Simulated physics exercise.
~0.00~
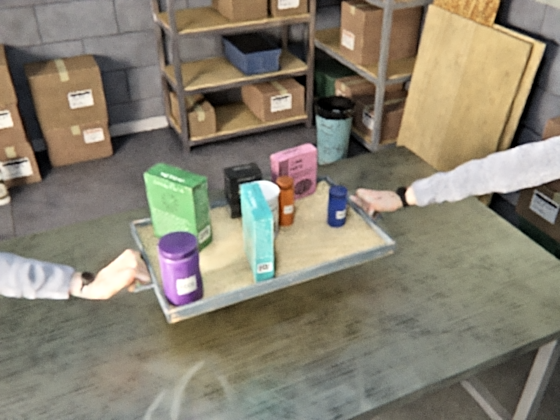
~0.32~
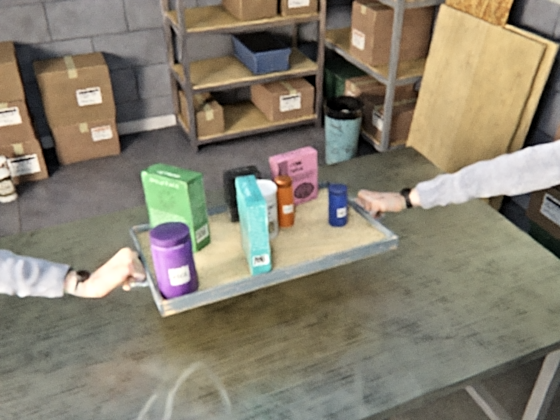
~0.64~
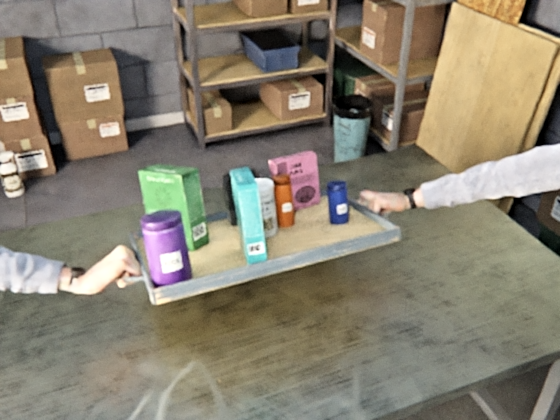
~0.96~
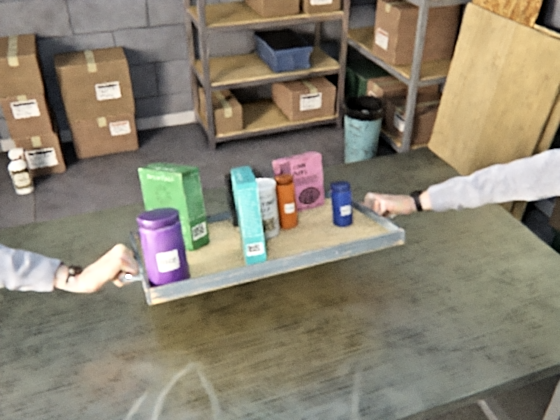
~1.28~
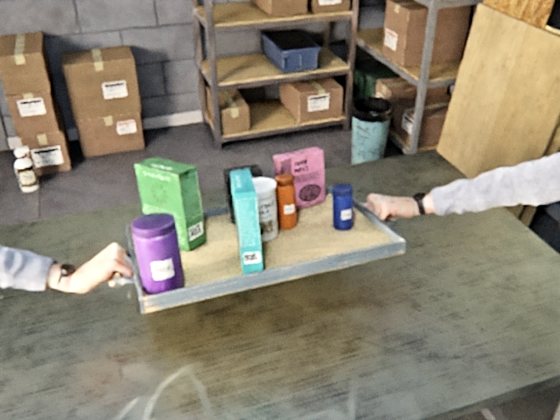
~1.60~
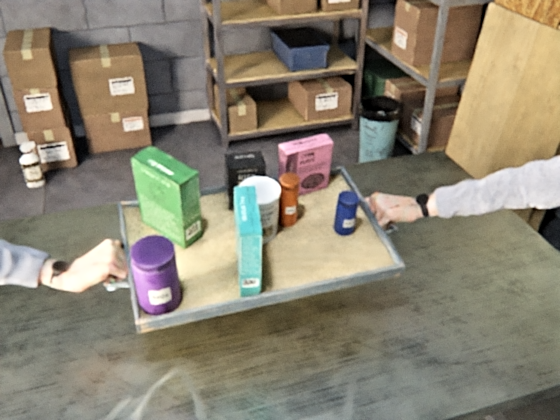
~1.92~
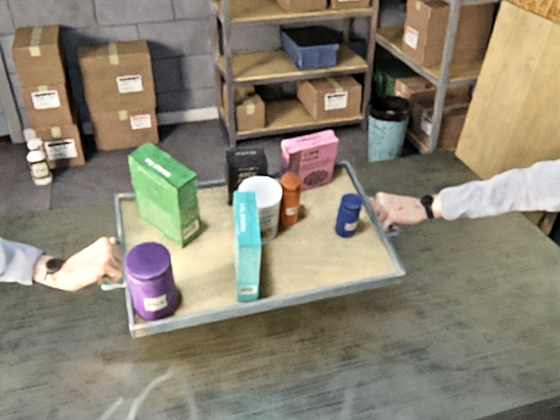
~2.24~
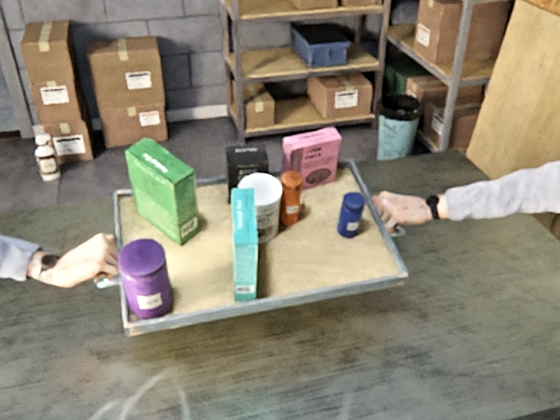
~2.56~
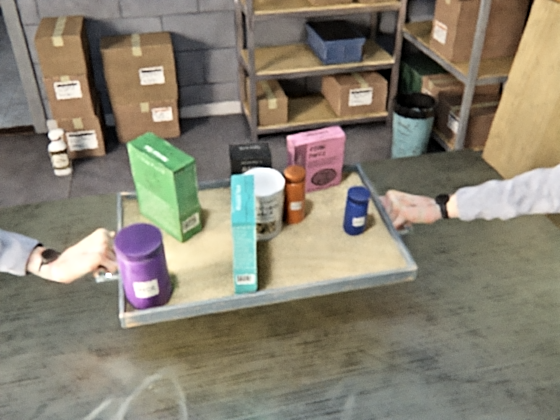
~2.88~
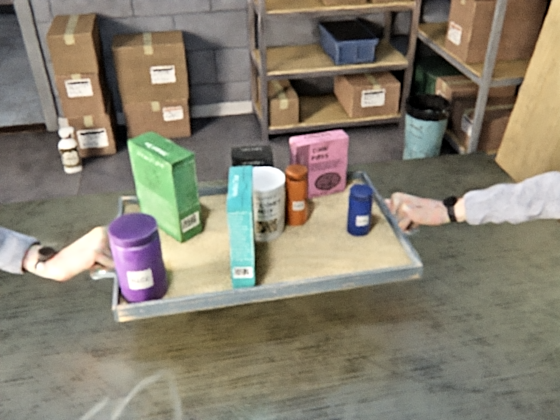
Rimmed tray of colourful packets, jars and bottles being tipped away, then towards the viewer by two hands, everything staying upright.
